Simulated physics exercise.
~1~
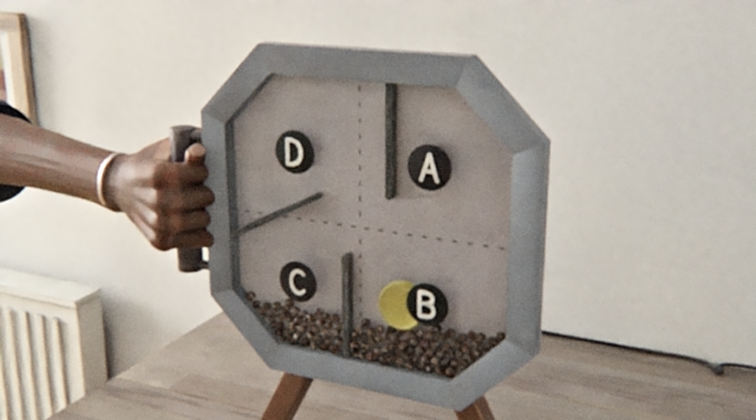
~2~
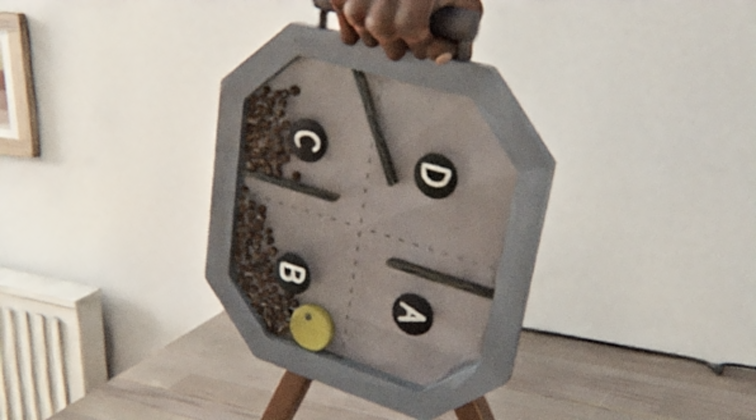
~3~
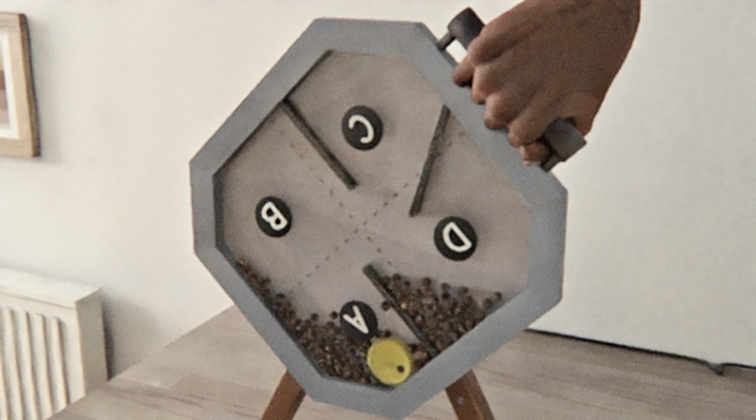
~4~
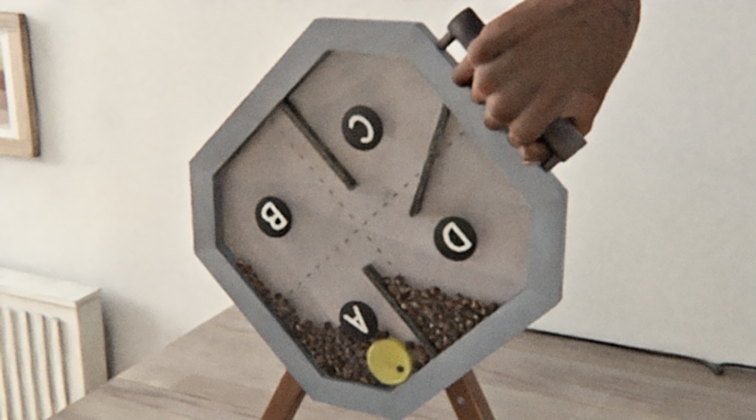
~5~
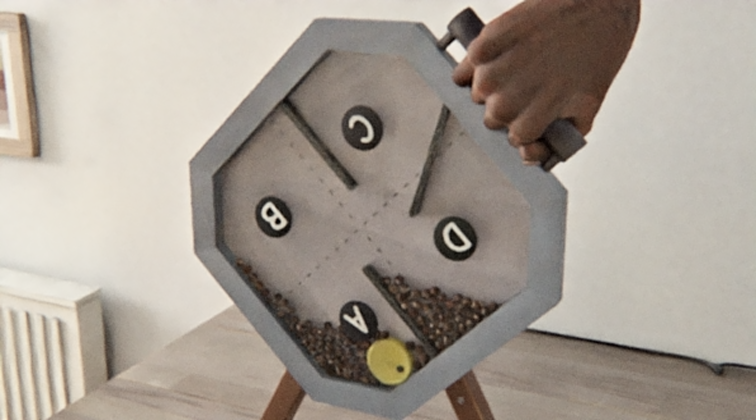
In the video, a hand turns an octagonal case of dark beads and a yellow disc clockwise by its handle; the contents shift and spill past the inner dividers, settling with most beads and the disc in quarter A and some beads in D.
